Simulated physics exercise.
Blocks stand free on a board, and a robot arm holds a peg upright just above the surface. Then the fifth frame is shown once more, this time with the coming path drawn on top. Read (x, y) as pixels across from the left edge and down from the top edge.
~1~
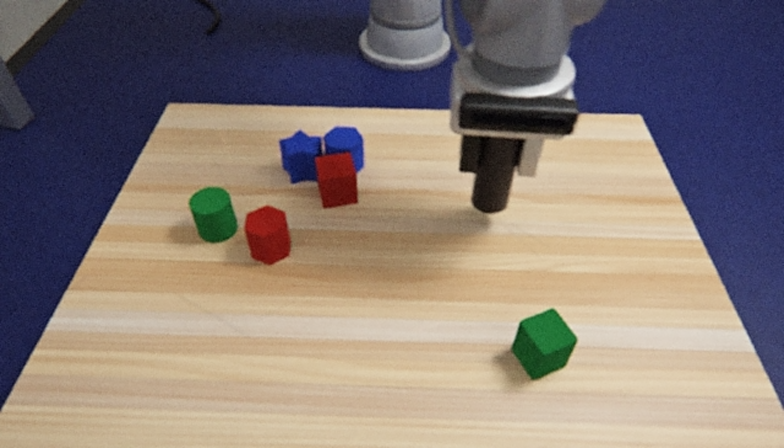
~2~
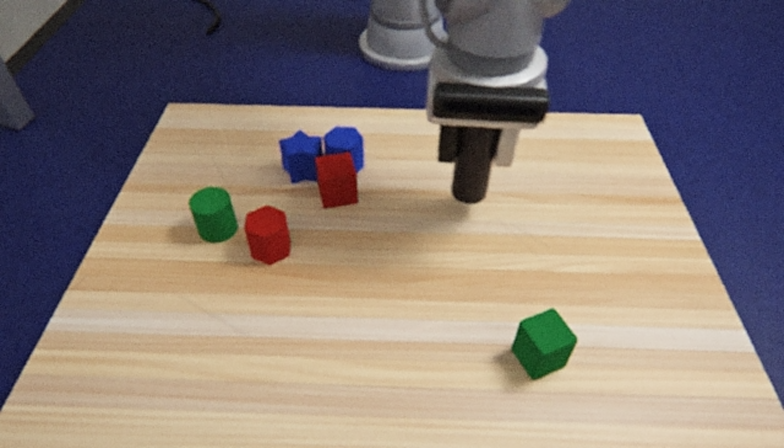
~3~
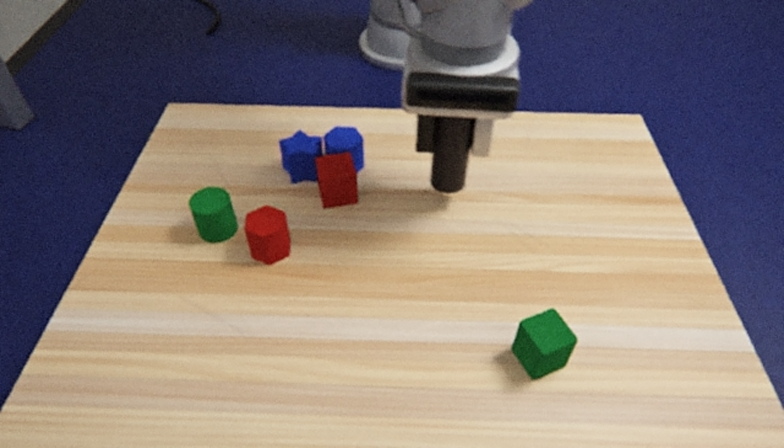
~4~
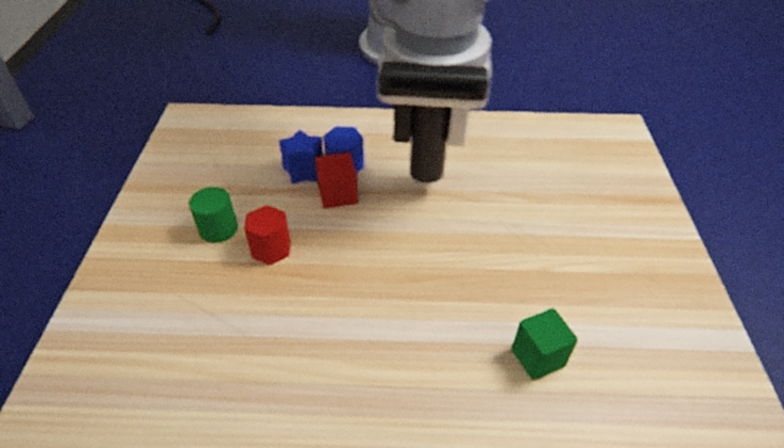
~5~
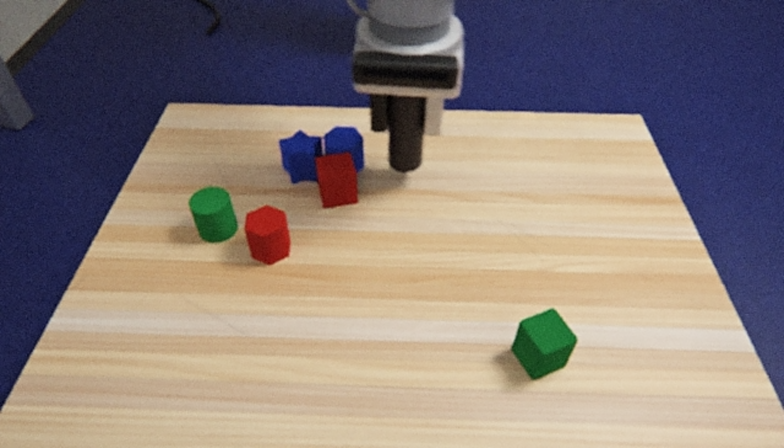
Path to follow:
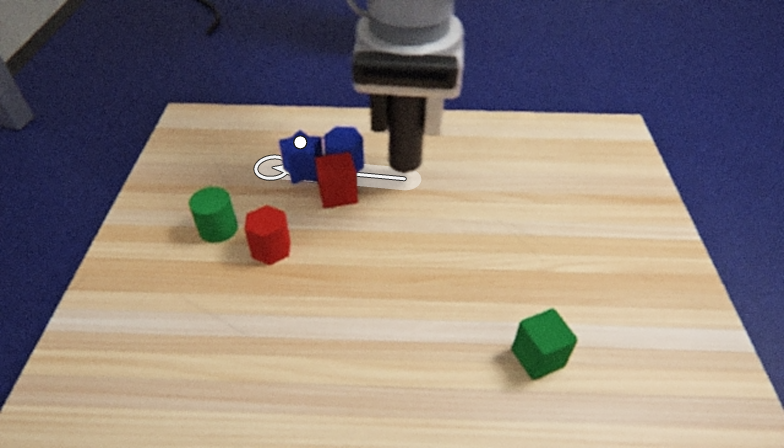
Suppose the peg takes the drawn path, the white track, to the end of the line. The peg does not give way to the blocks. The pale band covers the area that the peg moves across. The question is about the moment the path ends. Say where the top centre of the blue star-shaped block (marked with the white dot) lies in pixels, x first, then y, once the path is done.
For the centre of its top, I'd go with (236, 135).
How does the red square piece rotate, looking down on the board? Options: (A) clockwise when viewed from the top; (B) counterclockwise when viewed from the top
The one that fits is B, counterclockwise when viewed from the top.
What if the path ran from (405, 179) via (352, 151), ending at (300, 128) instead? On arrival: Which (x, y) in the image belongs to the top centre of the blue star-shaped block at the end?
The answer is (279, 145).
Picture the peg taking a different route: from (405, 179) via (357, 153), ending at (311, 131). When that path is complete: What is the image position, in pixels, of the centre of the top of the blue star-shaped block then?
It sits at (281, 145).
Drawn move, in a line from (405, 179) to (273, 167); the dot is on the blue star-shaped block.
What follows on the original path. One third of the way, peg at (359, 158); blue star-shaped block at (295, 141), turned 25° anticlockwise; red square piece at (332, 166); blue six-sided block at (330, 133), turned 15° clockwise.
Two thirds of the way, peg at (314, 154); blue star-shaped block at (280, 138), turned 70° anticlockwise; red square piece at (319, 167), turned 60° anticlockwise; blue six-sided block at (308, 121), turned 45° clockwise.
At the end, peg at (269, 151); blue star-shaped block at (236, 135), turned 70° anticlockwise; red square piece at (319, 167), turned 60° anticlockwise; blue six-sided block at (305, 120), turned 60° clockwise.
